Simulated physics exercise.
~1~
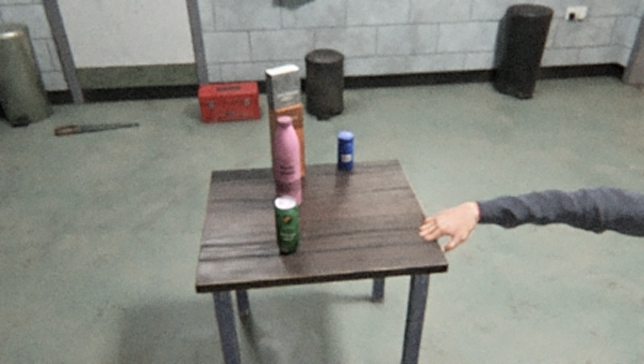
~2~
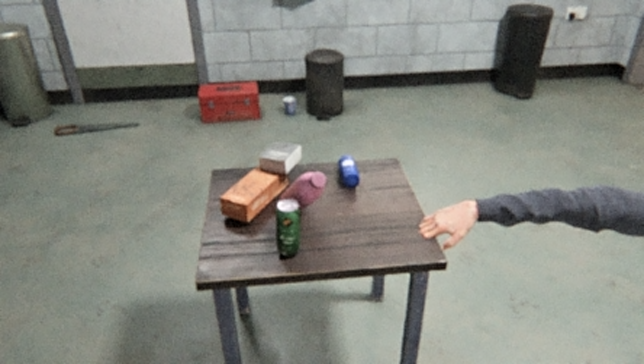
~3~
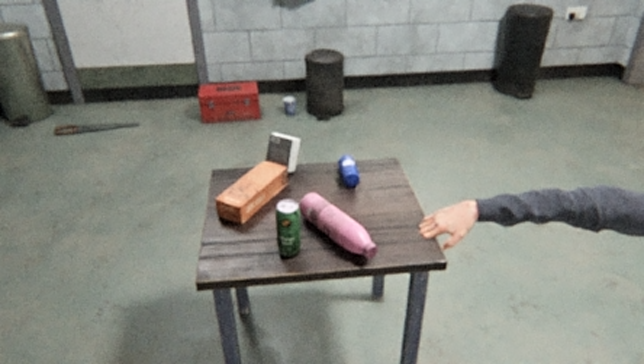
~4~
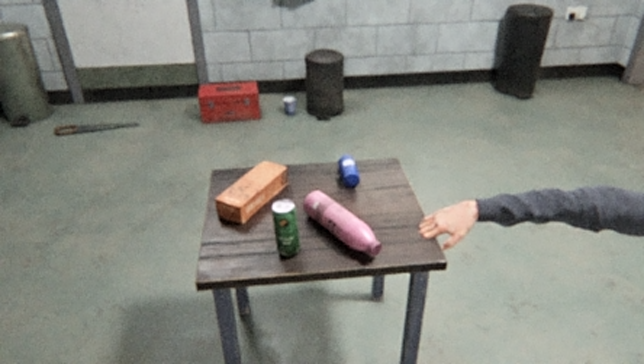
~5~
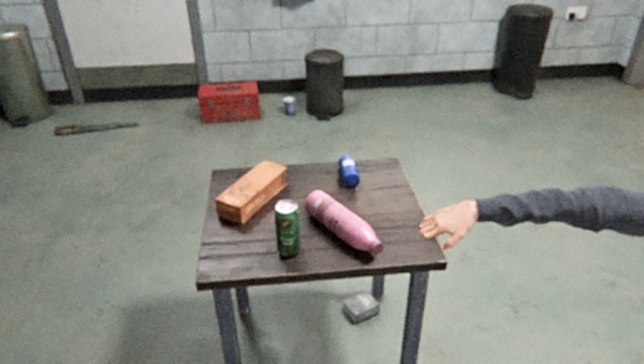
A grey book, an orange carton, a pink bottle and a blue shaker stand upright with a green can on a dark side table, while a hand rests at its right edge. The carton topples to the left, the bottle leans over and the shaker tips onto its side, with the book dropping behind them. The bottle then comes down toward the front right as the book tilts up at the back. The book disappears from view, then shows up on the floor beneath the table. The carton, bottle and shaker remain lying on the tabletop, and the can still stands.
